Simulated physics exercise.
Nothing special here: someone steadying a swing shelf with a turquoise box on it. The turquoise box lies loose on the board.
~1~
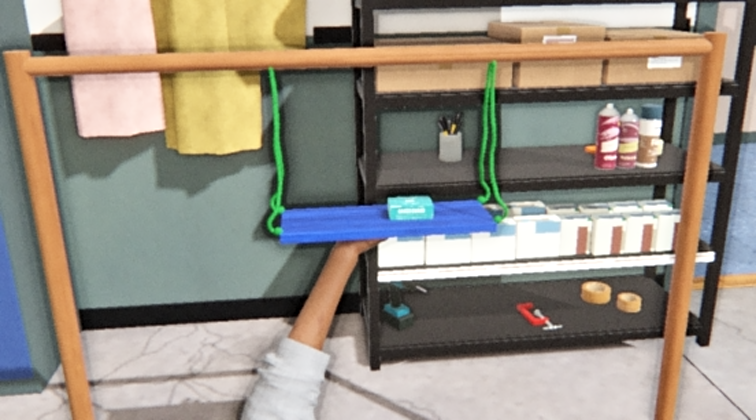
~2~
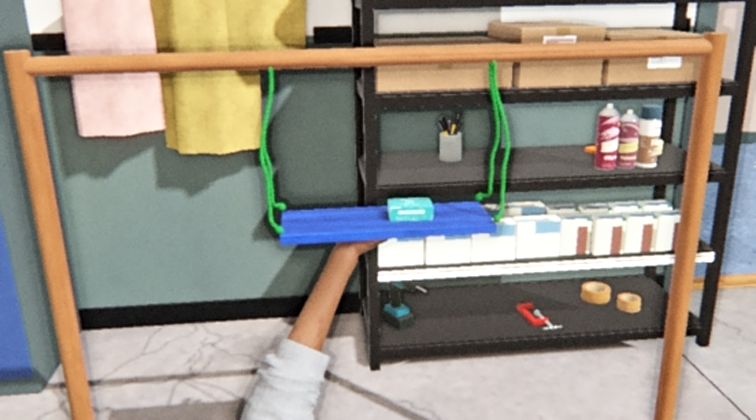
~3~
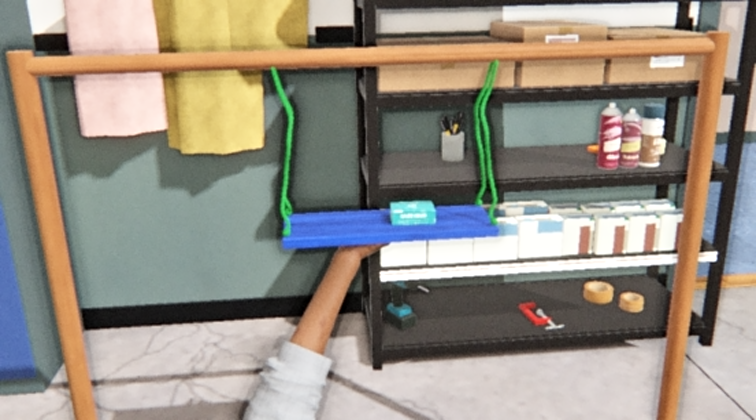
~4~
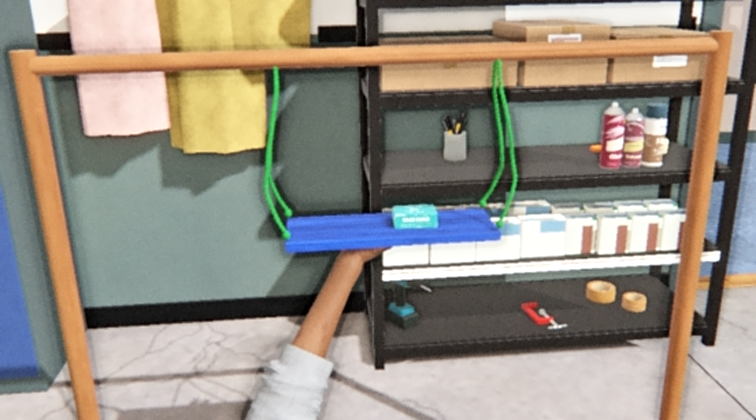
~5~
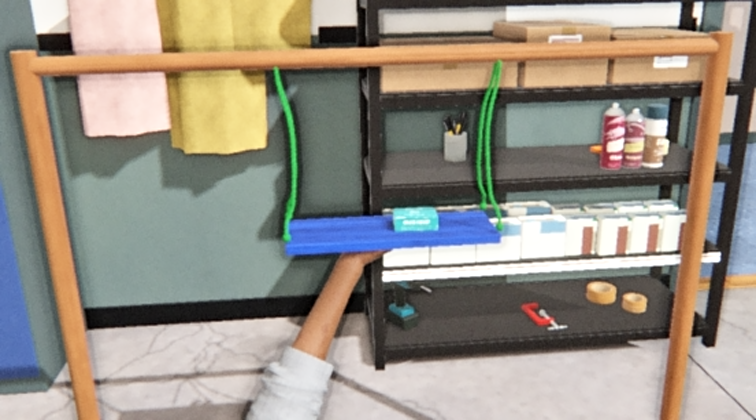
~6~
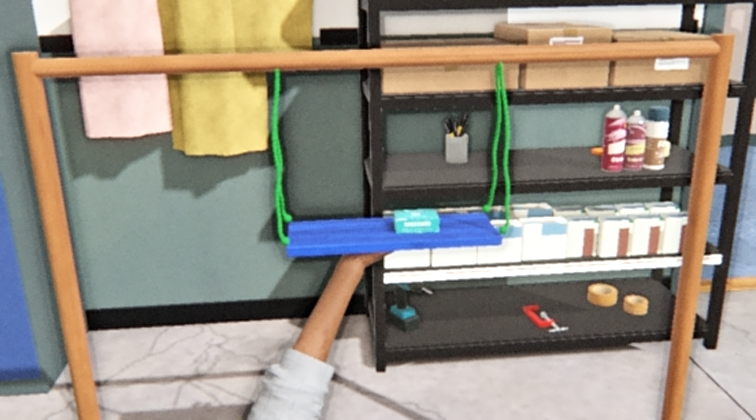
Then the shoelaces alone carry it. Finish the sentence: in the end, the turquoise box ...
In the end, the turquoise box is still sitting there.
Then, 0.26 s after the last picture, board level; box on the board near (416, 224).
At rest, board level; box on the board near (416, 224). The turquoise box stays on the board.
